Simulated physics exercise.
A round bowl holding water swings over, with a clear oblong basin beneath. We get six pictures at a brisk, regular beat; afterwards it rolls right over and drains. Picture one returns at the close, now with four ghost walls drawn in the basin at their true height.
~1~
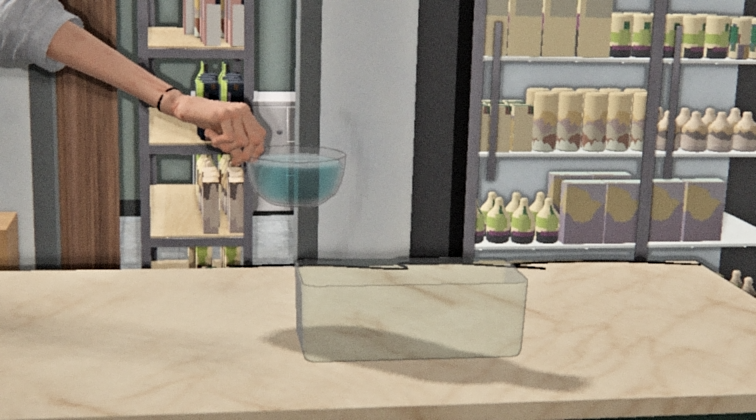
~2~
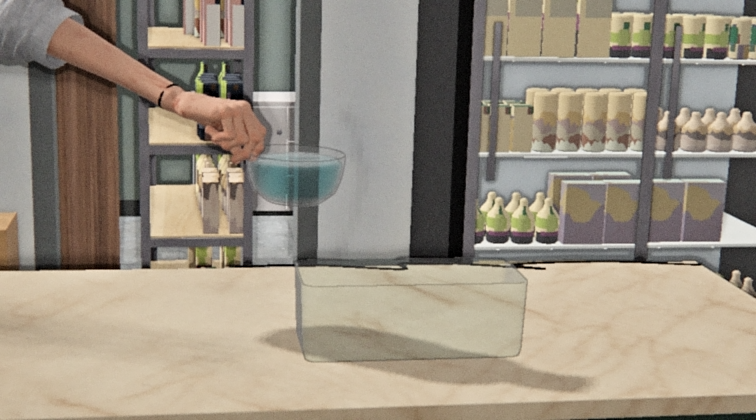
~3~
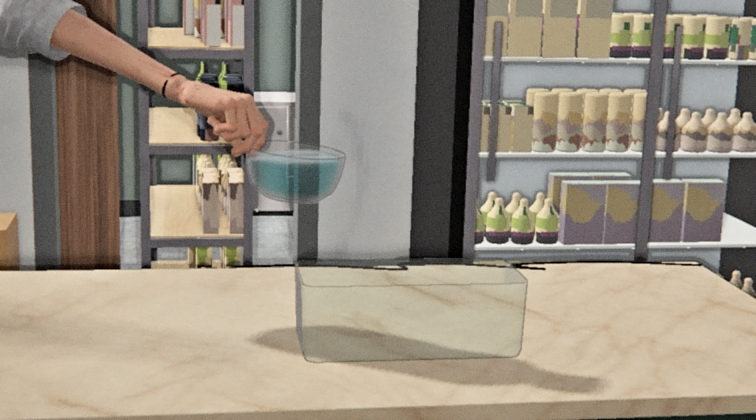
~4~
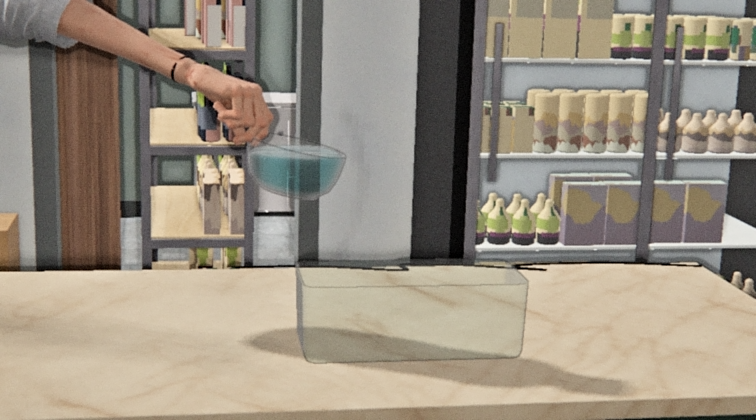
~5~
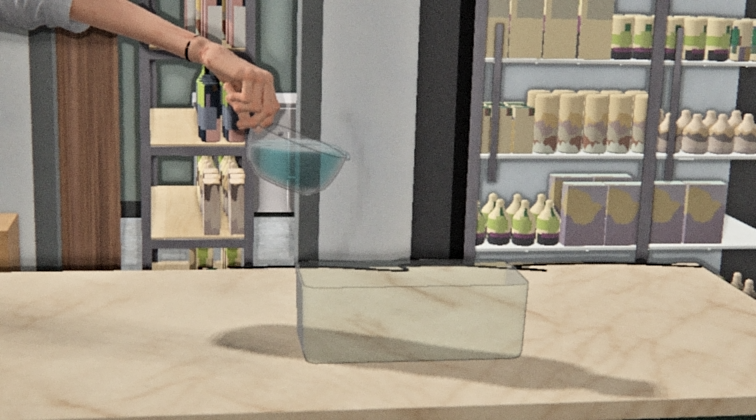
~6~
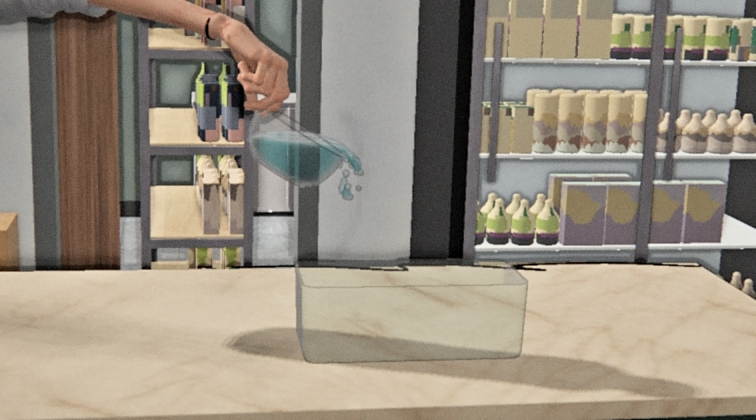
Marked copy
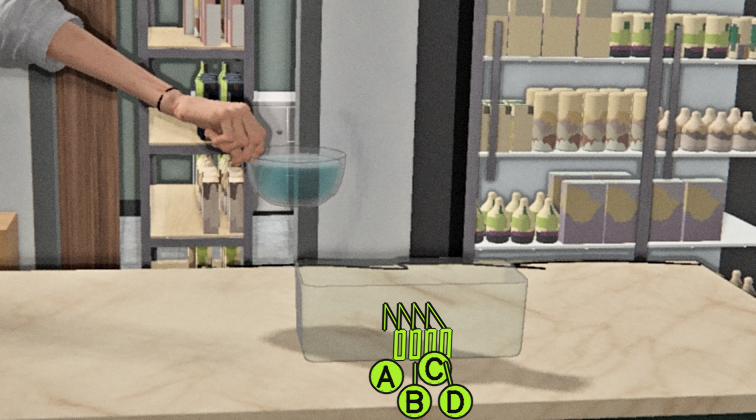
A hand tilts a round glass bowl rightward, and blue water begins pouring over its lip.
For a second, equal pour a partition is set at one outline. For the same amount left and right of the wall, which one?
Best: C.
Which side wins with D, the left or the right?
More ends on the left.
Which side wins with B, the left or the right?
More ends on the right.
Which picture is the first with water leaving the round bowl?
Picture 5.
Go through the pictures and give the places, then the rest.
Upright, lip at (343, 153); basin from (303, 361) to (521, 355); nothing has left yet.
Upright, lip at (343, 153); nothing has left yet.
Tipped about 5°, lip at (343, 153); nothing has left yet.
Tipped about 12°, lip at (344, 154); nothing has left yet.
Tipped about 21°, lip at (344, 155); water is over the lip, down to (344, 155).
Tipped about 31°, lip at (344, 154); water is over the lip, down to (350, 196).
On the marked copy, A at (400, 363); B at (415, 363); C at (430, 363); D at (445, 362).
With A, about 10 % ends left of the wall and 89 % right of it.
With B, about 21 % ends left of the wall and 77 % right of it.
With C, about 47 % ends left of the wall and 51 % right of it.
With D, about 83 % ends left of the wall and 16 % right of it.
